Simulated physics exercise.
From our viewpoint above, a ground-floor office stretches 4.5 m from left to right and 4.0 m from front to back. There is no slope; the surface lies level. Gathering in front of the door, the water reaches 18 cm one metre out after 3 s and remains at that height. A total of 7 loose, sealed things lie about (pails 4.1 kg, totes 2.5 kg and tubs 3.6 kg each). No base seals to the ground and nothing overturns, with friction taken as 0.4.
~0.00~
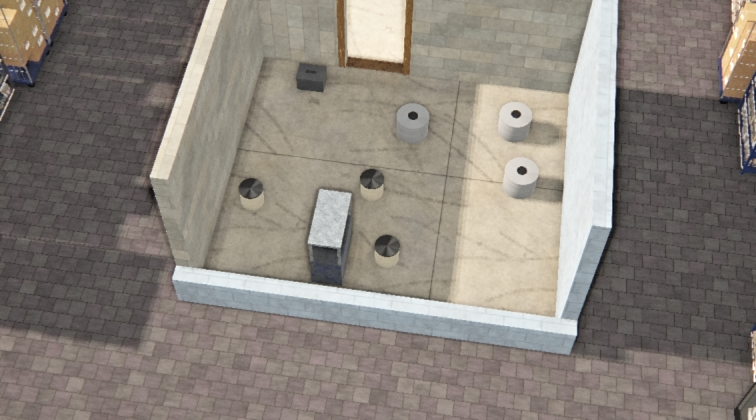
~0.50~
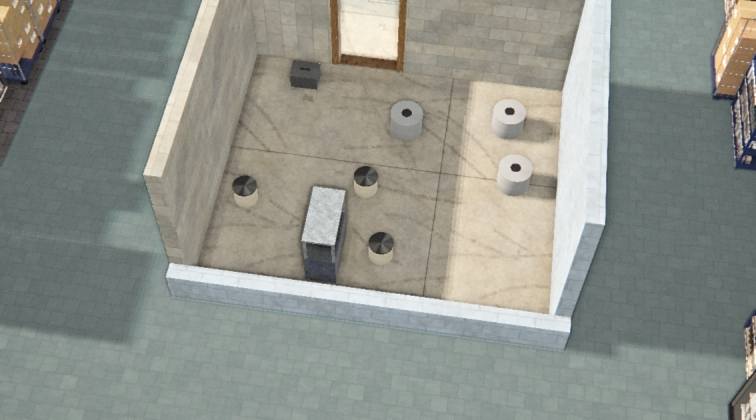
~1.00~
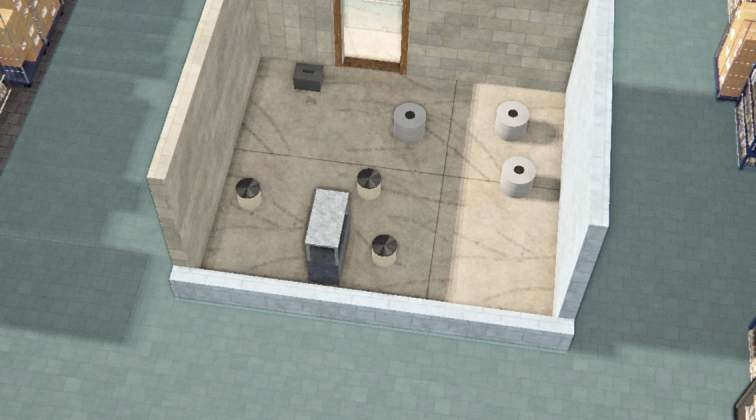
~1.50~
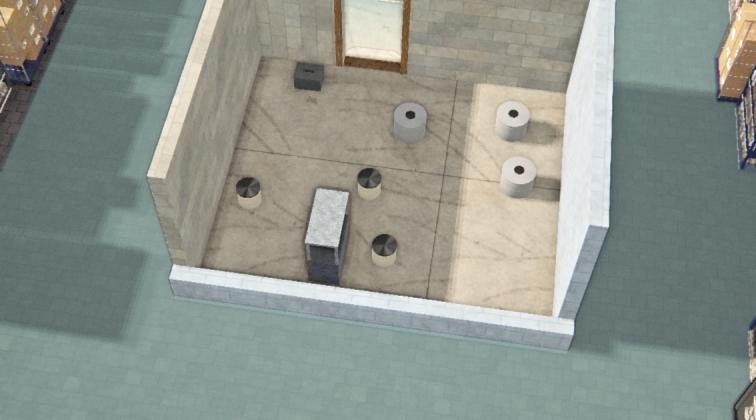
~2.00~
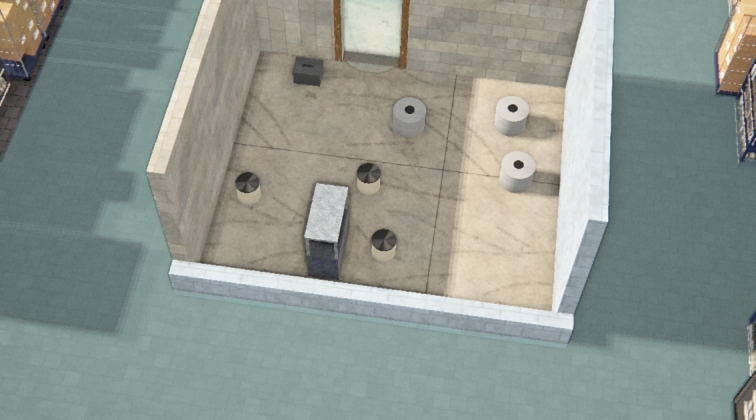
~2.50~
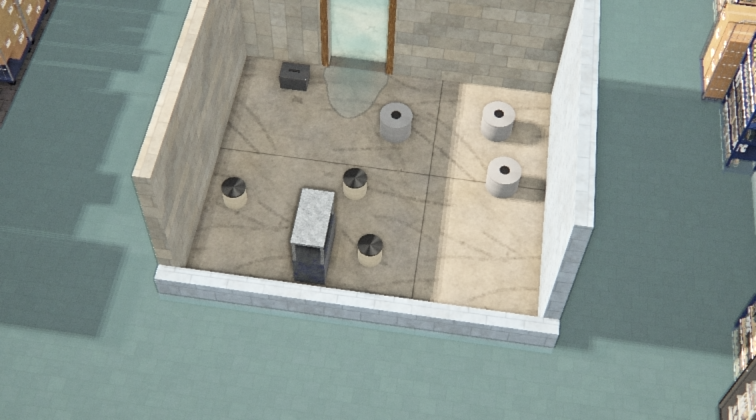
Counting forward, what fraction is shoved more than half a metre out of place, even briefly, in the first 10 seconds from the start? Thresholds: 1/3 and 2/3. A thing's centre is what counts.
A fair number move that far, a third to two thirds.
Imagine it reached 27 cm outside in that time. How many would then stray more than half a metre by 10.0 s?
With that change, 6 of them.
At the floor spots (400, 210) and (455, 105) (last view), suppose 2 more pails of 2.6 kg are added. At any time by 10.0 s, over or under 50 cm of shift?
Above the limit, then inside the limit.
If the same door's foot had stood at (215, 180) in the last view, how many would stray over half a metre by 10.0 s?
That would give 4.
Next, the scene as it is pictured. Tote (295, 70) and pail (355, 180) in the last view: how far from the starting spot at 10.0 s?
They sit 20 cm and 100 cm away, in the order given.
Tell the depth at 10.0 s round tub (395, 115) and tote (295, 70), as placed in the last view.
First roughly 6 cm, second roughly 2 cm.
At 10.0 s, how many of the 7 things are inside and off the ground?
That would be 6 of them.
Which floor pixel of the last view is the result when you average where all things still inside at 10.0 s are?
The centre sits near (396, 202).
After 3.5 s 0 of 7 are over 50 cm from their spots; 0 afloat.
After 4.5 s 1 of 7 are over 50 cm from their spots; 0 afloat.
After 7.0 s 2 of 7 are over 50 cm from their spots; 1 afloat.
After 10.0 s 3 of 7 are over 50 cm from their spots, and 3 have been at some point; 6 afloat.
